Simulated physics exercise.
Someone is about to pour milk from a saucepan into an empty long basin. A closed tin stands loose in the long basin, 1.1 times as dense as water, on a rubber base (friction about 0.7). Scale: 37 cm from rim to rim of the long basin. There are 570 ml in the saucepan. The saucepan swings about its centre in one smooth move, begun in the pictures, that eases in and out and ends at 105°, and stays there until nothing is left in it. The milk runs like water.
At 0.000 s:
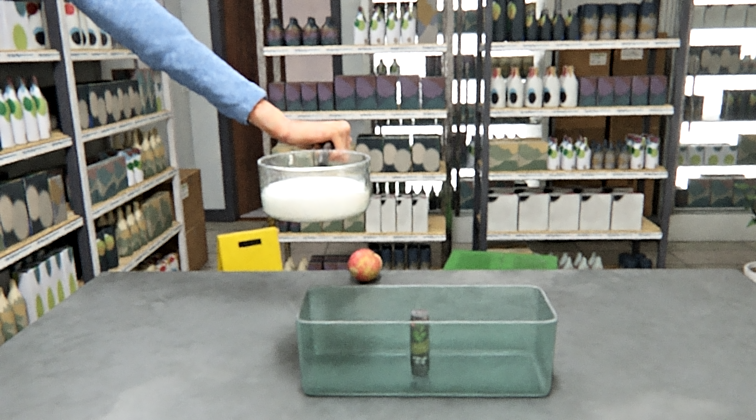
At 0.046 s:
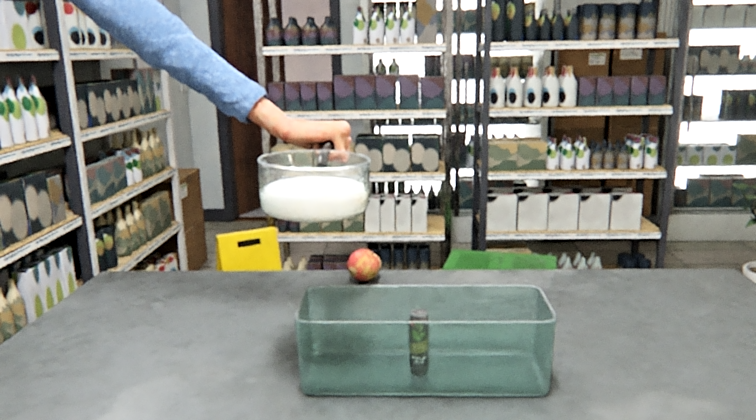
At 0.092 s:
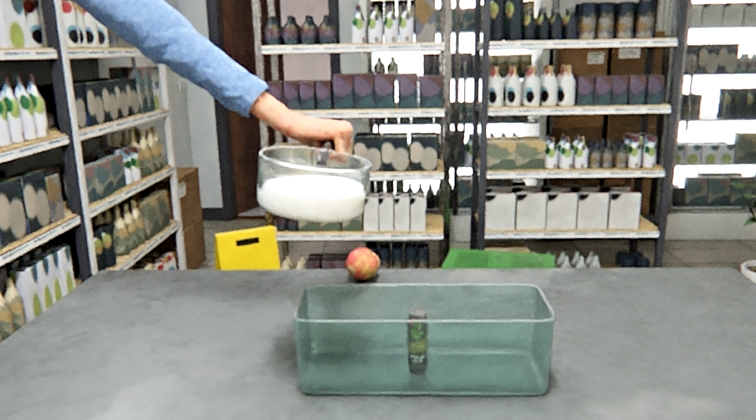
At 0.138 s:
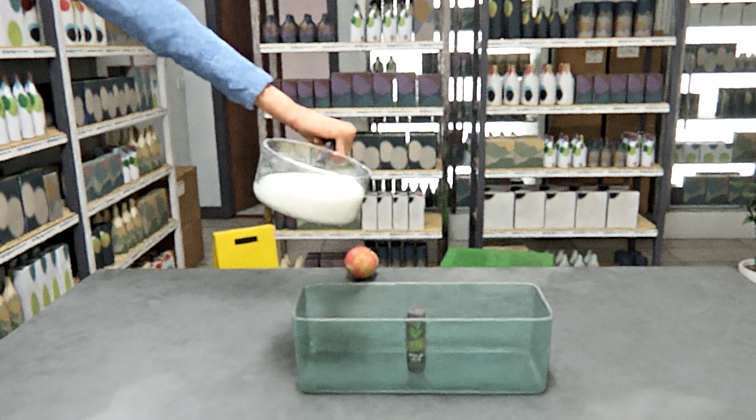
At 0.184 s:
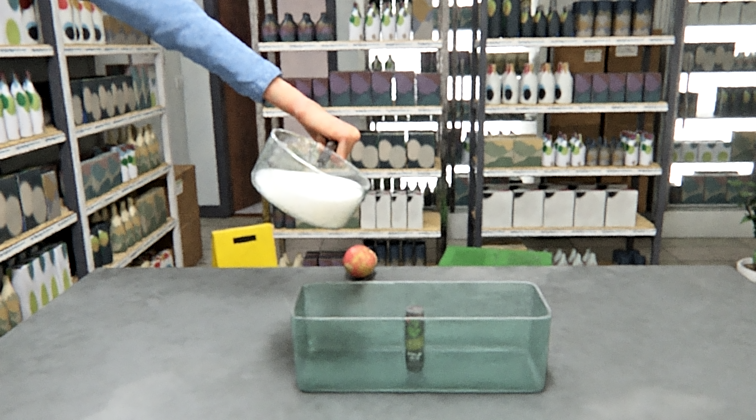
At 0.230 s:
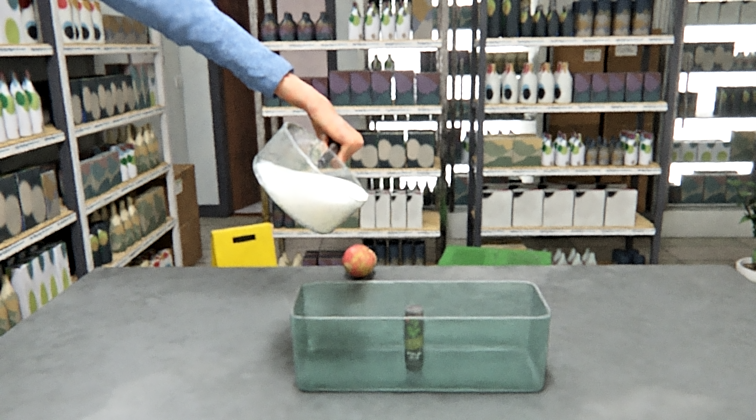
In a shop with stocked shelves, a hand tilting a glass pan of milk steadily rightward above a clear basin holding a tin.
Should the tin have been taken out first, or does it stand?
It falls.
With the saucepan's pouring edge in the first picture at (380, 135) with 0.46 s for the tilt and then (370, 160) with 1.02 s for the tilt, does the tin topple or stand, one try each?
First it goes over; then it stays up.
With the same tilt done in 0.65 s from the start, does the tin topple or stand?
Then it falls.
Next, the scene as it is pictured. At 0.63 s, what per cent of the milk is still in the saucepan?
About 6 per cent.
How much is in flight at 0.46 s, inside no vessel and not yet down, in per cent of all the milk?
Near 60 in a hundred.
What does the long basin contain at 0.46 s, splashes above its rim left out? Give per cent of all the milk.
About 22 per cent.
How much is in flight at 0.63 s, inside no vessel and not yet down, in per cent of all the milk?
About 8 per cent.
Then, 0.46 s in, the tilt is 103° and 18 per cent is still to pour; the tin stands where it began.
Then, 0.63 s in, the tilt is 105° and 6 per cent is still to pour; the tin leans 5°.
Then, 0.81 s in, the tilt is 105° and 0 per cent is still to pour; the tin leans 55°.
Then, 1.00 s in, the tilt is 105° and 0 per cent is still to pour; the tin lies on its side.
Finally, the tin lies on its side.
